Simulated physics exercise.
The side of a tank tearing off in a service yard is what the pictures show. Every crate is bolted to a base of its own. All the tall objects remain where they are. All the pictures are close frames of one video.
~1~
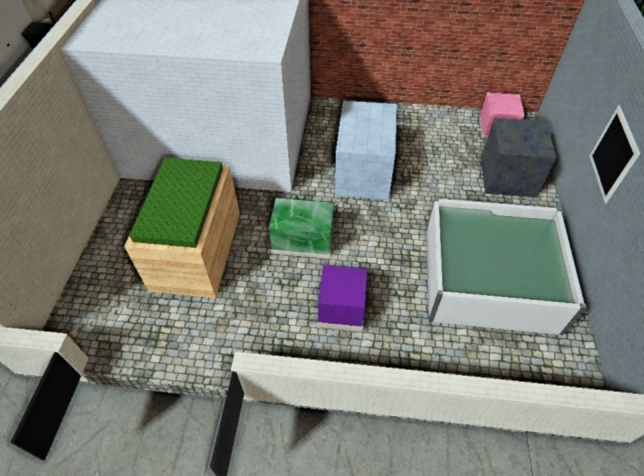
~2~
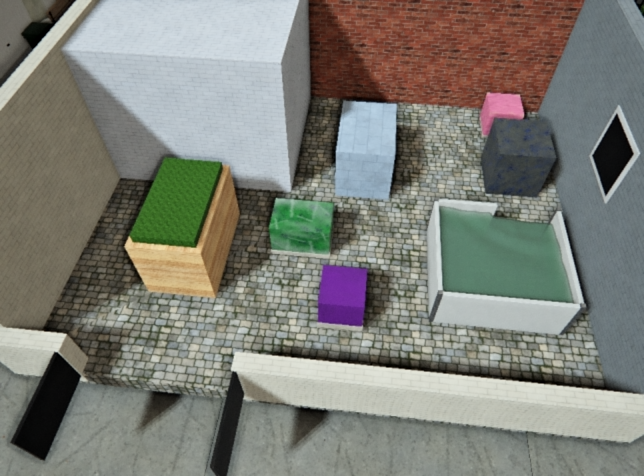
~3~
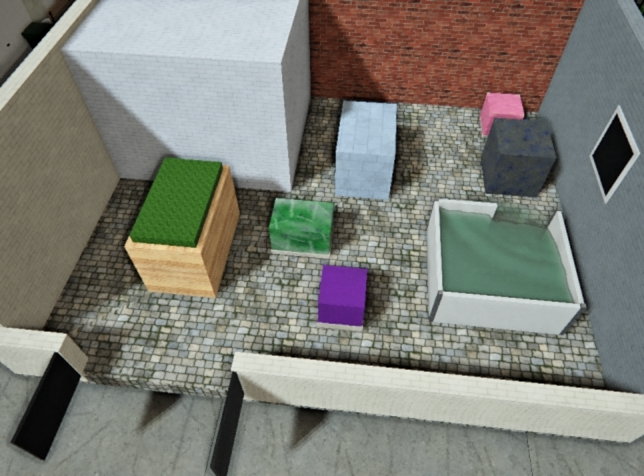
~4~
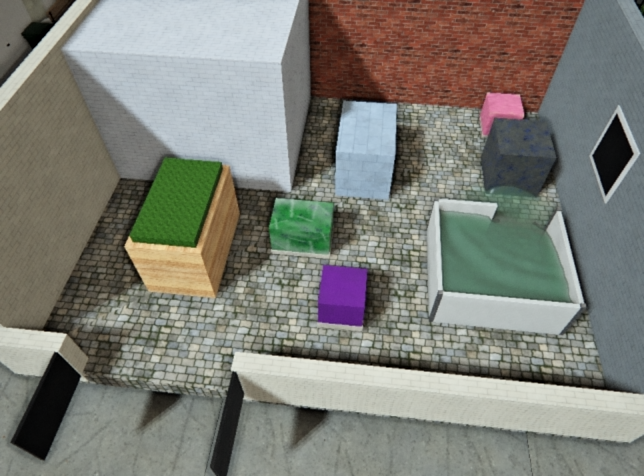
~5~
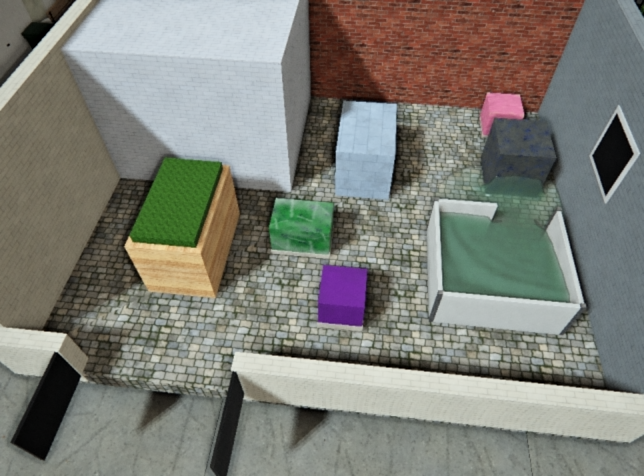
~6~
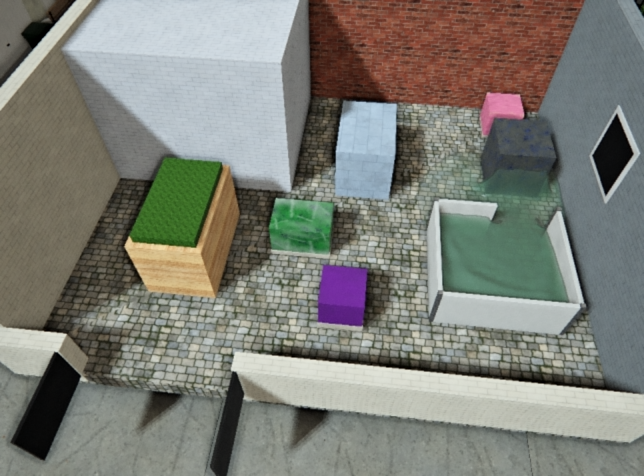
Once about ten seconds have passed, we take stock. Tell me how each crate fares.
As I see it, the pink crate is exposed; the green crate is exposed; the purple crate is protected.
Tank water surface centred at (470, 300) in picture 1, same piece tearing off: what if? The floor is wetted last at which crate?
That is the one in purple.
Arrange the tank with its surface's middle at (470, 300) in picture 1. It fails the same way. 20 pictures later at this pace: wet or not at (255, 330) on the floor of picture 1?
That spot: Bare.
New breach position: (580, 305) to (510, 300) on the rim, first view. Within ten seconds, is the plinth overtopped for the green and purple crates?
The green one is not reached; the purple one is reached.
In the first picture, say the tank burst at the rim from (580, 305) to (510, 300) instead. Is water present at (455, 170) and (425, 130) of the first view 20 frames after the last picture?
As listed: Dry, dry.
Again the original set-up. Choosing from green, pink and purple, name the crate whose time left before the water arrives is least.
The crate marked pink, I say.
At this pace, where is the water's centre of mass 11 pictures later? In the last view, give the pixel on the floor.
At roughly (495, 230).
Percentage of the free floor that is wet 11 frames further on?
My best guess is some 30 %.
A moment on, water covers 20 % of the floor; the pink crate water round its plinth, the green crate not reached, the purple crate not reached.
Next, water covers 30 % of the floor; the pink crate water round its plinth, the green crate not reached, the purple crate not reached.
Then, water covers 45 % of the floor; the pink crate water round its plinth, the green crate water round its plinth, the purple crate water round its plinth.
Later, water covers 75 % of the floor; the pink crate water round its plinth, the green crate water round its plinth, the purple crate water round its plinth.
In the end, water covers 95 % of the floor; the pink crate was topped, the green crate was topped, the purple crate stayed above the water.
